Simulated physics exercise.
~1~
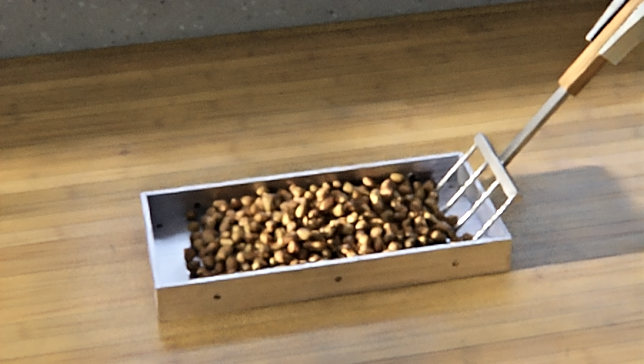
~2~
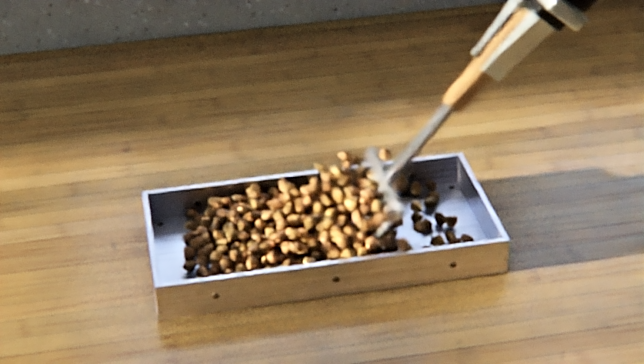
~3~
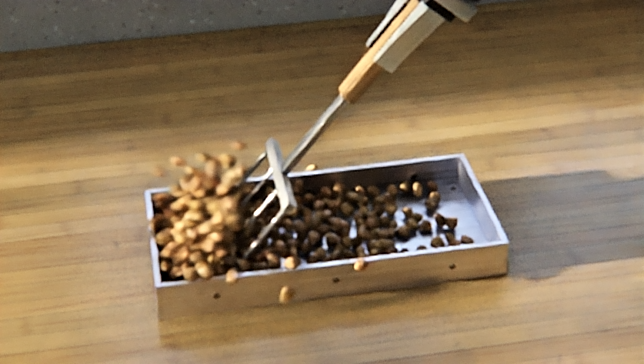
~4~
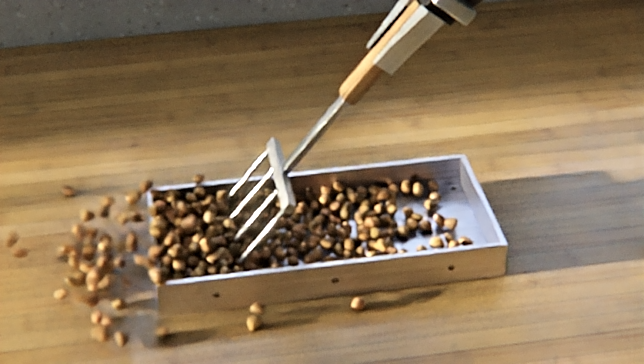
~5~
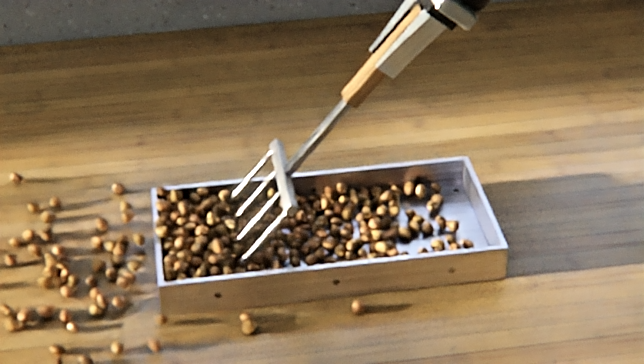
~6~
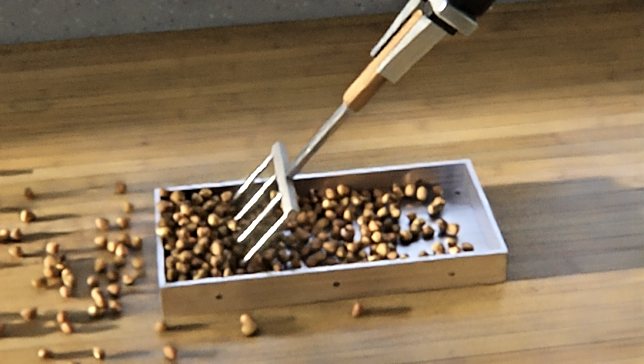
On a light wooden tabletop with a speckled grey strip behind it, seen from above at an angle, sits a shallow grey metal tray heaped with brown beans. A robot arm at the upper right grips a four-pronged metal rake with an orange-brown handle, its head at the tray's right end. The rake sweeps left, driving the beans into a steep pile. It stops short of the left wall while beans surge over the rim, some dropping in front. They scatter across the wood, mostly to the left, and settle as the rake stays over the still well-filled tray.
